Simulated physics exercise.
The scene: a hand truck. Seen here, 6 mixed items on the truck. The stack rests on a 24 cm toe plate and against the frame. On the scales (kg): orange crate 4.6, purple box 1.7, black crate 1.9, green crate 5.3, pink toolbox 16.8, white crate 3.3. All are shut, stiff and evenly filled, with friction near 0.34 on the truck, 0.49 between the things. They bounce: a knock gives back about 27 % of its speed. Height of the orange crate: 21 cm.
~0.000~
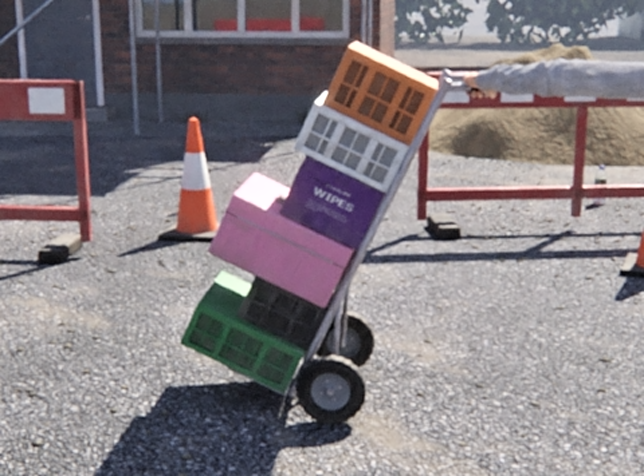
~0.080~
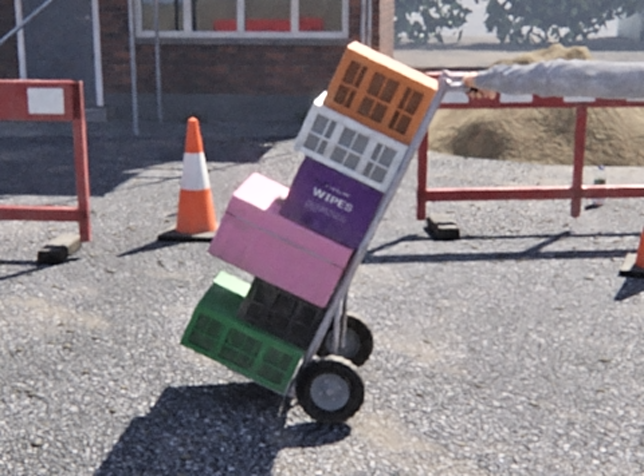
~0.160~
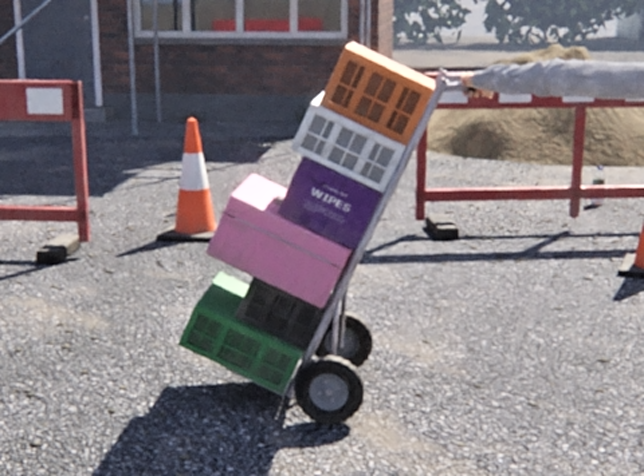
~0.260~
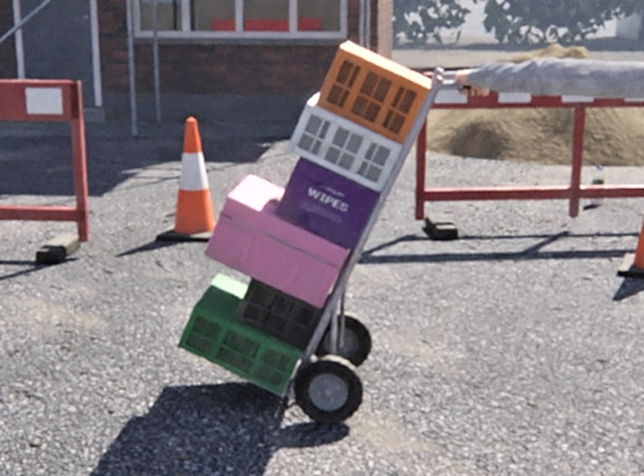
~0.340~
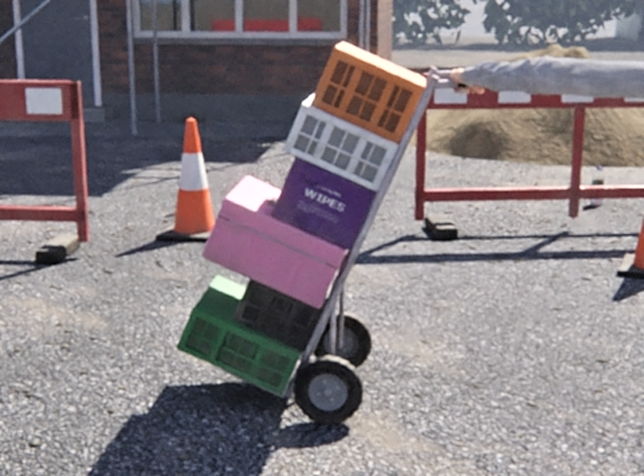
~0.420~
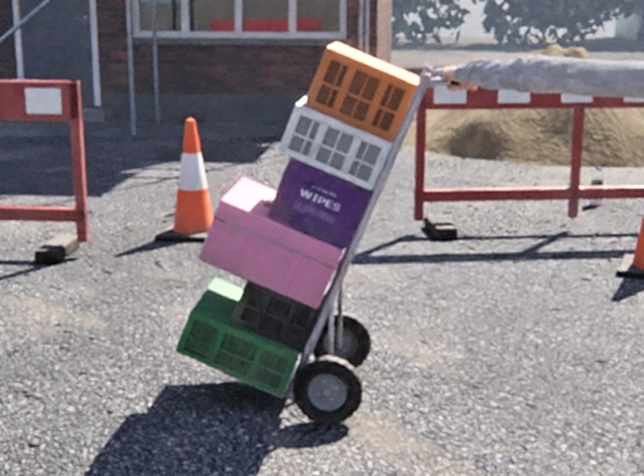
Hand truck stacked with colourful crates and boxes tilting slightly more upright on gravel, its wheels staying in place near barriers.
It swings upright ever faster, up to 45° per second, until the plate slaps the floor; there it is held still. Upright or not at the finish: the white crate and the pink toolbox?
The white crate falls over, the pink toolbox falls over.
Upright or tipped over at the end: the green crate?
The green crate keeps standing.
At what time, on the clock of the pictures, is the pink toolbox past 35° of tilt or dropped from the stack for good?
Near 1.8 s.
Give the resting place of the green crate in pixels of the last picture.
Near (243, 367).
After 1.52 s, truck upright; white crate 16° off its base near (192, 154); pink toolbox 16° off its base near (210, 269); orange crate 16° off its base.
After 2.02 s, truck upright; orange crate, purple box, pink toolbox and white crate now dropped from the stack; black crate 72° off its base.
After 2.42 s, truck upright; black crate upside down; green crate 4° off its base.
In the end (4.2 s), dropped from the stack and tipped over, orange crate, purple box, pink toolbox and white crate; toppled on the truck, black crate; green crate under 10 cm from the start. At the end, from the last picture's camera, pink toolbox near (129, 330).
